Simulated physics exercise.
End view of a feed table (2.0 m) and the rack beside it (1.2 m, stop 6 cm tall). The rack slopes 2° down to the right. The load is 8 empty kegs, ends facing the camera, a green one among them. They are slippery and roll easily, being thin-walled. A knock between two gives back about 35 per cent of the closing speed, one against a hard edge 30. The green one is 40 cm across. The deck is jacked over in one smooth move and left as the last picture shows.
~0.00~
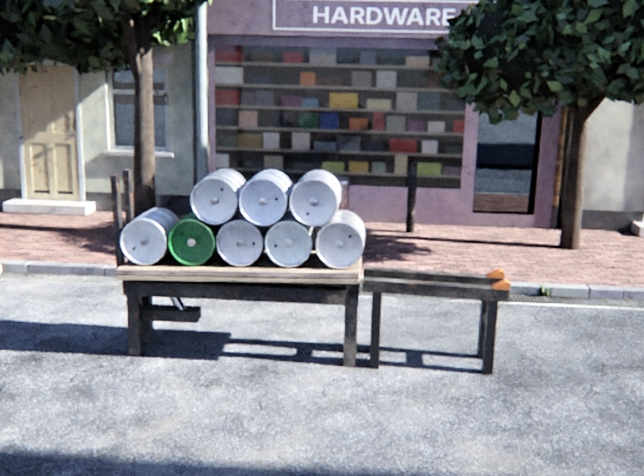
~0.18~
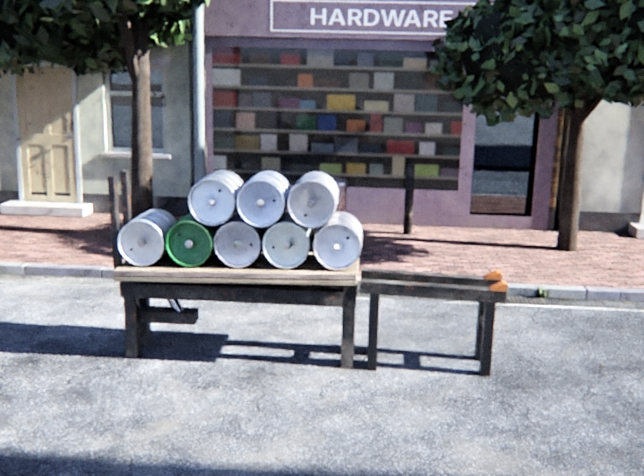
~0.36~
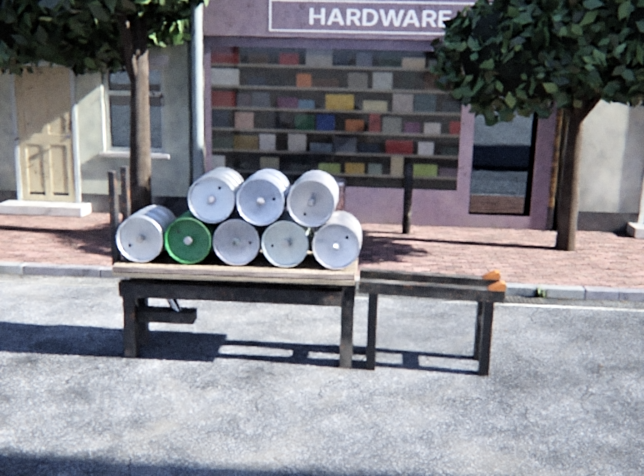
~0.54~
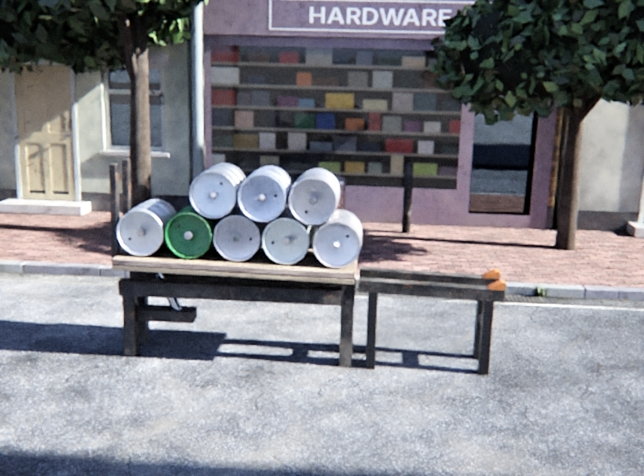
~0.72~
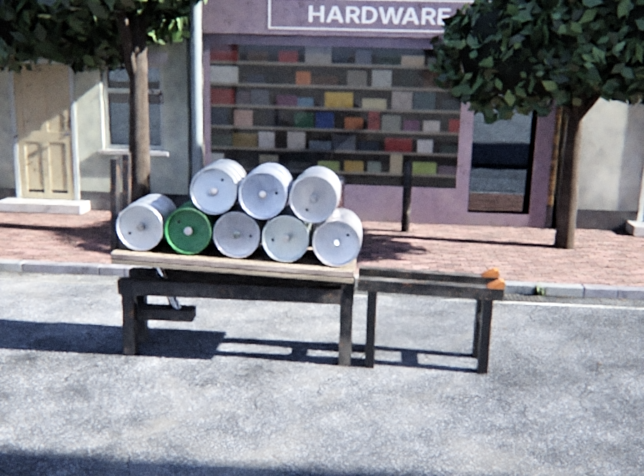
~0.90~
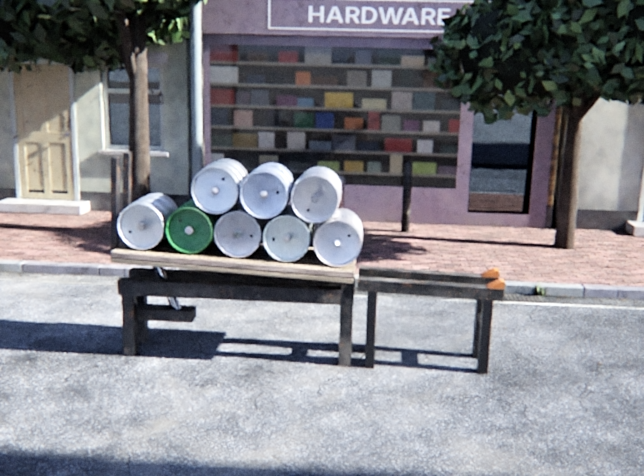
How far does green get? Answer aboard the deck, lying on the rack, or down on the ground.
The green keg ends aboard the deck.
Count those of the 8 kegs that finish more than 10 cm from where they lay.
In all, 8.
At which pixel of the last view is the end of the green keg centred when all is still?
Around (327, 242).
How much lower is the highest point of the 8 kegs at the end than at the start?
About 5 cm.
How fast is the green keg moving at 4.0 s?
About 0.1 m/s.
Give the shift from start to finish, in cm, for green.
Moved: Green 120.
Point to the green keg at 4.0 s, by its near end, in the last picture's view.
Near (253, 236).
After 4.0 s, green is on the deck, 85 cm from the hinge, rolling right; 0 lost over the end.
At rest (8.3 s), green is on the deck, 25 cm from the hinge; 2 lost over the end.
